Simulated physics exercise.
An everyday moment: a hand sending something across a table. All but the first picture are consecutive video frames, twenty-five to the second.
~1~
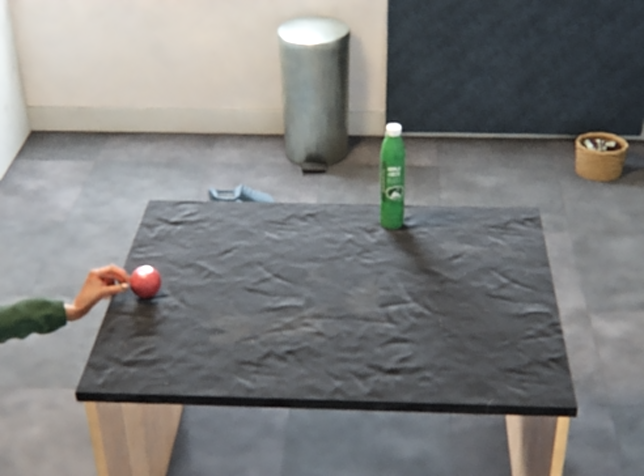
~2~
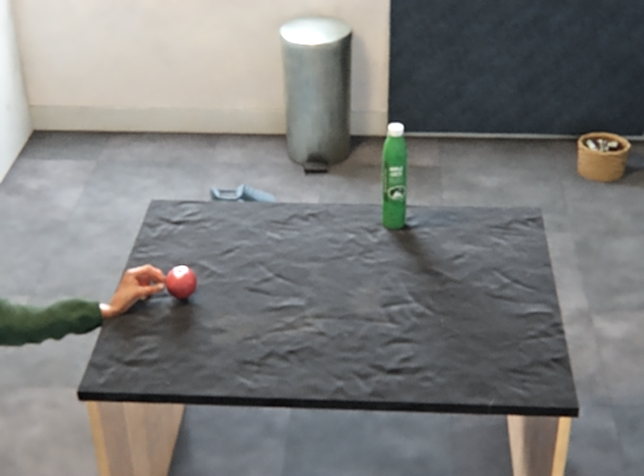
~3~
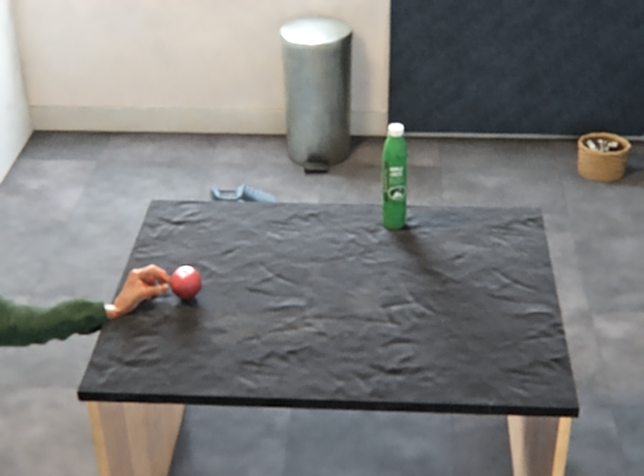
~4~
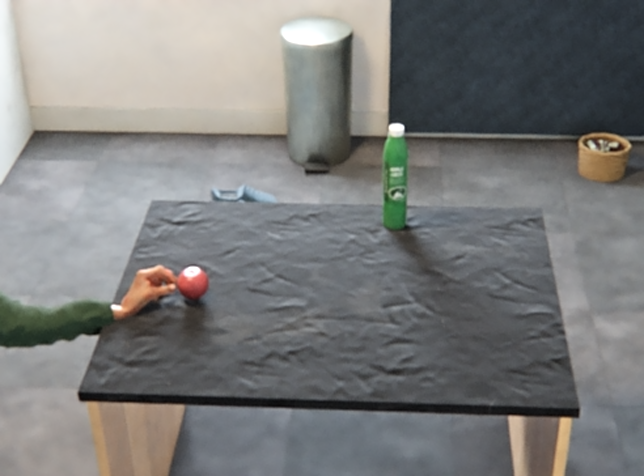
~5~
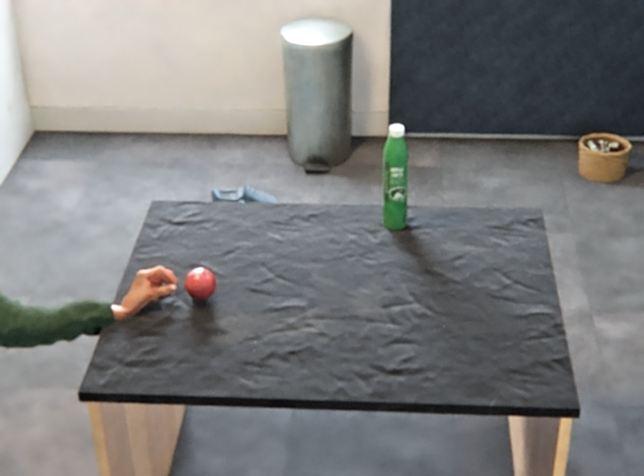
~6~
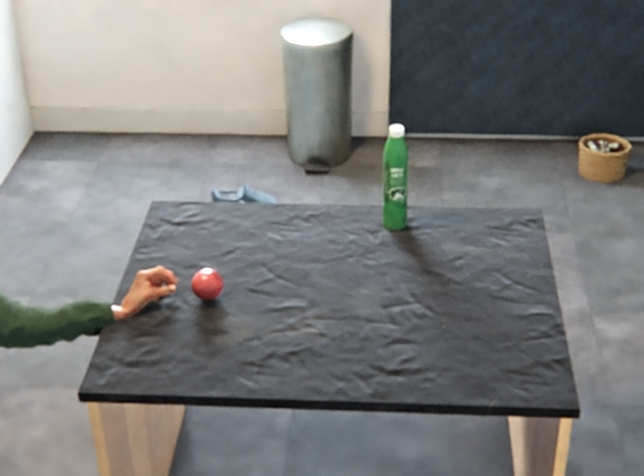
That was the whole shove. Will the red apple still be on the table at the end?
The red apple stays on the table.
Then, 0.10 s on from there, red apple shifted about its own width near (223, 285).
Then, 0.20 s on from there, red apple shifted about its own width near (237, 286).
Then, 0.40 s on from there, red apple shifted well along near (258, 286).
Then, 0.60 s on from there, red apple shifted well along near (271, 287).
In the end, moved from the start, red apple. At the end, from the last picture's camera, red apple near (276, 287).
